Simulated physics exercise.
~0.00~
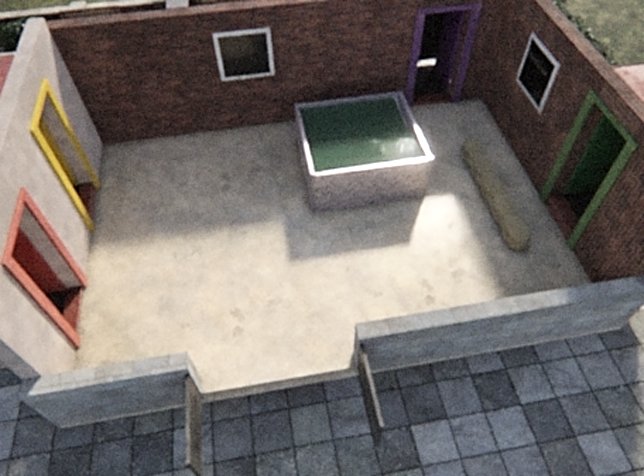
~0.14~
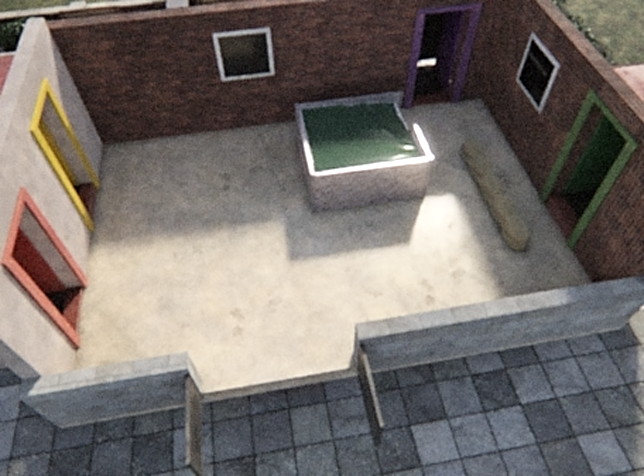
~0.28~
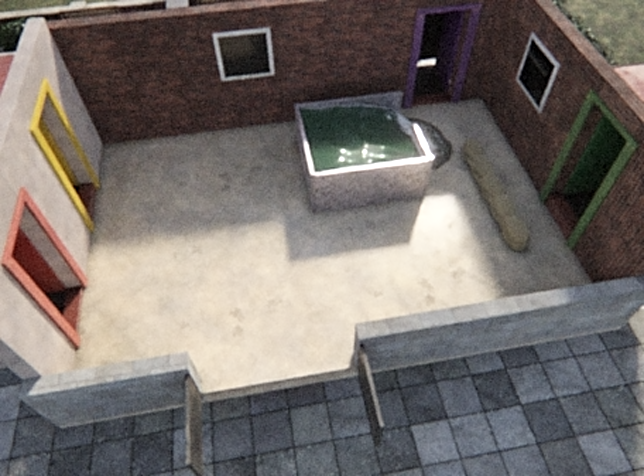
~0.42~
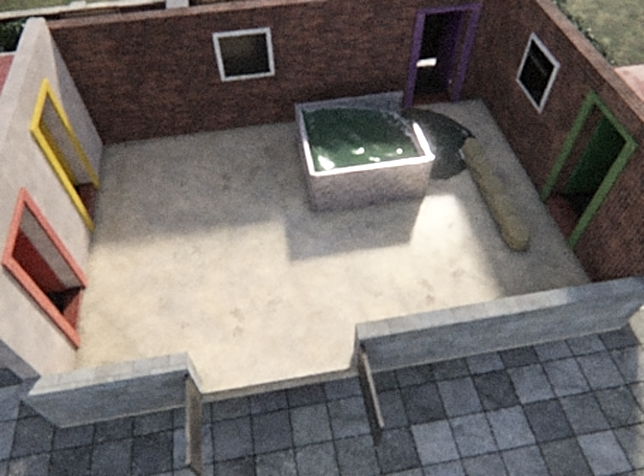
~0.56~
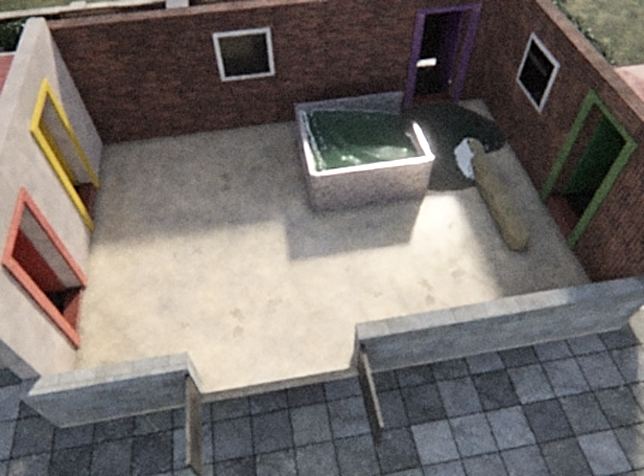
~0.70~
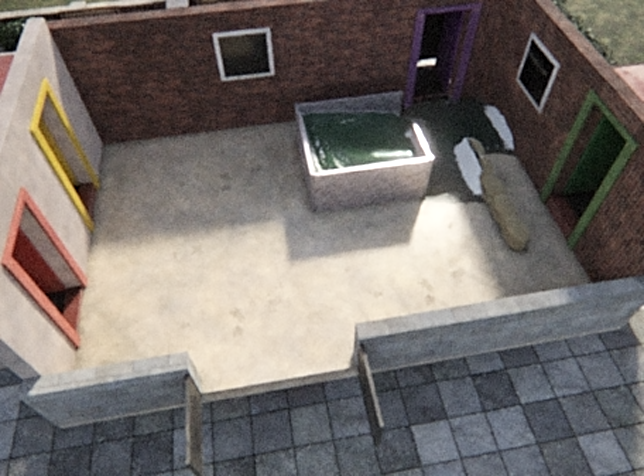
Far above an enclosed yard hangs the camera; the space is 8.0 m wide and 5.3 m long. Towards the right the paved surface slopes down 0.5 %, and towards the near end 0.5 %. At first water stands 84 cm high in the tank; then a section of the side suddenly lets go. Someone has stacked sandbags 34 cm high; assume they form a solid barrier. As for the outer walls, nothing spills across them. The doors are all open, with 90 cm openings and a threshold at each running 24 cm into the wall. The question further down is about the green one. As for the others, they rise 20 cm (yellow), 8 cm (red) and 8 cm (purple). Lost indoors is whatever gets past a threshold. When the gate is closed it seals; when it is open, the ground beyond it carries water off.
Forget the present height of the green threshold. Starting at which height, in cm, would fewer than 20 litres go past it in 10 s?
Starting at roughly 7.5 cm.
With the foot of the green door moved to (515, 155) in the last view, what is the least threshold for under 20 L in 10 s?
It needs about 34 cm.
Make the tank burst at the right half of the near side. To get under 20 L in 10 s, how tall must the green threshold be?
Roughly 10.5 cm.
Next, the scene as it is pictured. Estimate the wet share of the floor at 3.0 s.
Near 30 per cent of the open floor.
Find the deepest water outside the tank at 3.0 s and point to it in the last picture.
Around (603, 308).
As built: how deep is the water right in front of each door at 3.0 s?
Depths in cm: Yellow 0, red 0, green 7, purple 25.
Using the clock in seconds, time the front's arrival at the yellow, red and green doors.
Yellow: 8.0 s; red: 7.5 s; green: 1.4 s.
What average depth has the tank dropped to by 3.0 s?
Average depth: Approx. 35 cm.
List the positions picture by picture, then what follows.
The first picture shows still water, 84 cm deep, in the tank at (360, 134); the green door at (578, 183) is dry.
In the second picture, the front is at a hidden place, 0.3 m from the gap at (402, 135); 0.3 m2 of floor is wet, 84 cm left at the back.
In the third picture, water pours out at (402, 136) and has run 0.9 m, to (447, 150); about 13 cm deep outside, 84 cm at the back.
In the fourth picture, the gap is at (402, 136), the front 1.4 m out at (472, 145); the back of the tank holds 82 cm.
In the fifth picture, the front is at (501, 137), 2.1 m from the gap at (402, 136); 3.6 m2 of floor is wet, 73 cm left at the back.
In the sixth picture, the gap is at (402, 136), the front 2.2 m out at (484, 103); the back of the tank holds 70 cm; 1.4 m in a straight line remain to the green door at (578, 183).
After 1.4 s water covers 15 % of the floor, deepest (56 cm) near (484, 123); 1 cm at the green door, 0 litres in over its 25 cm threshold.
After 3.0 s water covers 30 % of the floor, deepest (42 cm) near (603, 308); 7 cm at the green door, 0 litres in over its 25 cm threshold.
After 10.0 s water covers 95 % of the floor, deepest (14 cm) near (581, 312); 7 cm at the green door, 0 litres in over its 25 cm threshold.
At the green door as built, the water arrived by 1.4 s and peaked near 13 cm at 5.2 s.
Run again over the same 10 s with other heights there, 26 litres in over 7 cm, 14 litres over 8.5 cm. The limit of 20 litres is kept from about 7.5 cm up.
